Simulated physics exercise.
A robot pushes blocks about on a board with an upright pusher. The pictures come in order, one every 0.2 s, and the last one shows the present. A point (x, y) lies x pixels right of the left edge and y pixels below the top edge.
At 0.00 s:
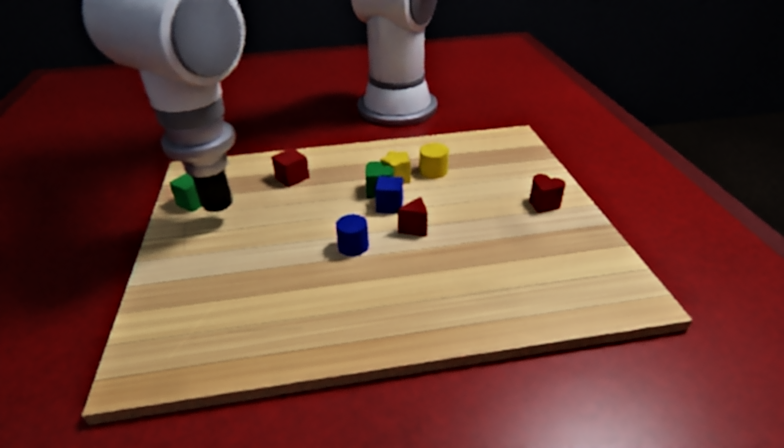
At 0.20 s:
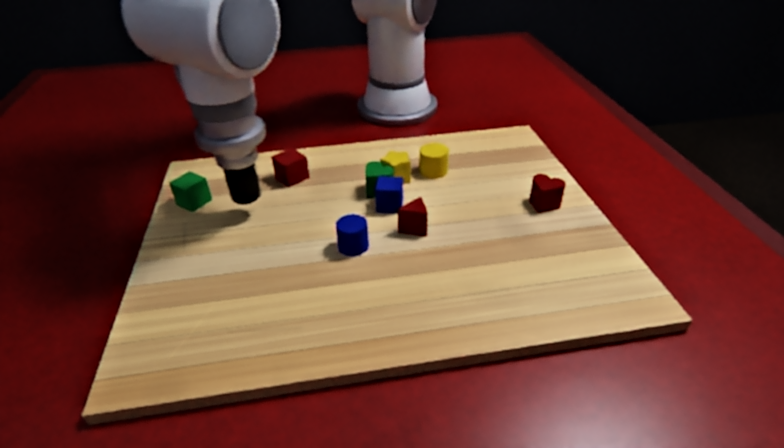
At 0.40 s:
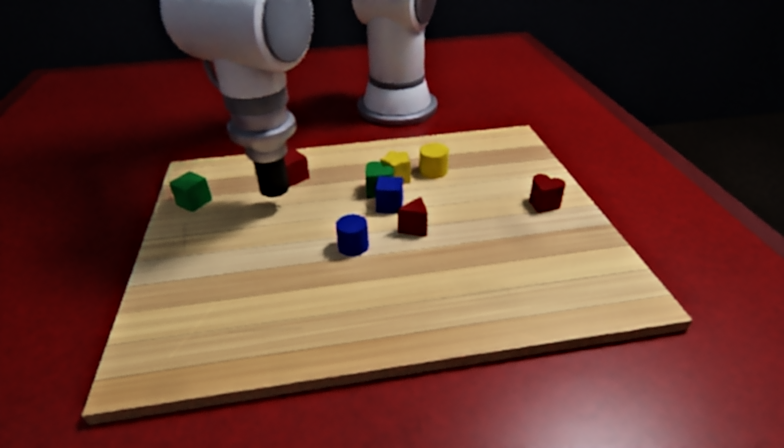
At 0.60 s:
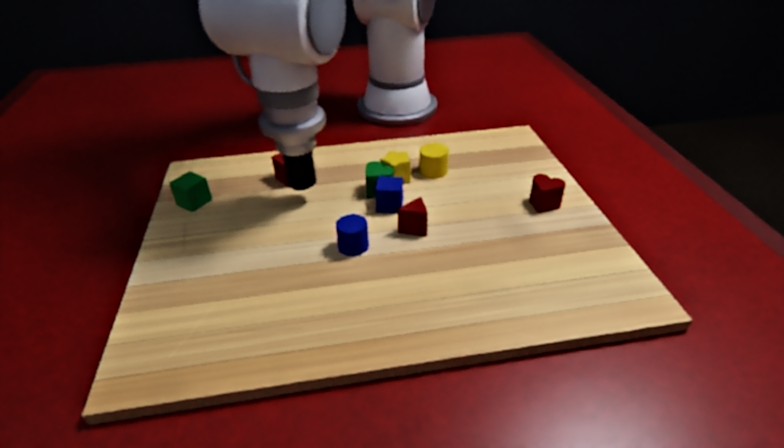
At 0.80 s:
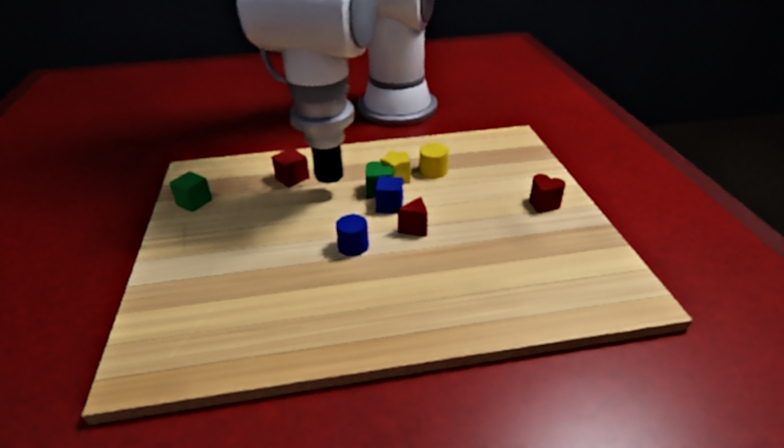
A white robot arm with a black upright pusher hangs over a pale wooden board on a red table, seen from above the near edge by a still camera. Green, yellow, blue and red blocks cluster past the middle, with a green block far left and a red heart at right. The pusher glides rightward and slightly away, passing in front of a red block, while every block stays put.
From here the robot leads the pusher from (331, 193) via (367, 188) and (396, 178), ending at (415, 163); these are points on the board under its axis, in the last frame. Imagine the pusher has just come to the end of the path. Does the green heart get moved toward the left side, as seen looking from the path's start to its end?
No, it doesn't check out.
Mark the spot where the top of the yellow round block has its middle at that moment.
The centre of its top will be at (470, 142).
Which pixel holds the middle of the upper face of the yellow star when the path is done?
The middle of the upper face of the yellow star will lie at about (444, 141) in the picture.
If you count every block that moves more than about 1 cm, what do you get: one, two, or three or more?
My best guess is that three blocks or more move over 1 cm.
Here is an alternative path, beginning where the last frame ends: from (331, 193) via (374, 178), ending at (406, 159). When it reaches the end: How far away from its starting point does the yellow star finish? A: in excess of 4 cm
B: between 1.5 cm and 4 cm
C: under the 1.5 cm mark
B
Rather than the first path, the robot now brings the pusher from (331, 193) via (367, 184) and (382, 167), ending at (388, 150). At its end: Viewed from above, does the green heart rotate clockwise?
I expect so.
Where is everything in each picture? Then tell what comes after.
Lower end of the pusher at (218, 204), tops of blocks, green heart at (377, 169), blue square at (389, 183), yellow star at (396, 157), yellow round block at (434, 149), in the first frame.
Pusher at (247, 197), blocks as before, in the second frame.
Pusher at (275, 190), blocks as before, in the third frame.
Pusher at (302, 184), blocks as before, in the fourth frame.
Pusher at (329, 177), green heart at (377, 169), blue square at (389, 183), yellow star at (396, 157), yellow round block at (434, 149), in the fifth frame.
The first path, step by step. One third of the way, pusher at (366, 172); green heart at (391, 168); yellow star at (401, 156).
Two thirds of the way, pusher at (396, 161); green heart at (411, 166), turned 55° clockwise; yellow star at (424, 152), turned 15° anticlockwise; yellow round block at (448, 146).
At the end, pusher at (415, 147); green heart at (411, 166), turned 55° clockwise; blue square not moved; yellow star at (444, 141), turned 15° clockwise; yellow round block at (470, 142).
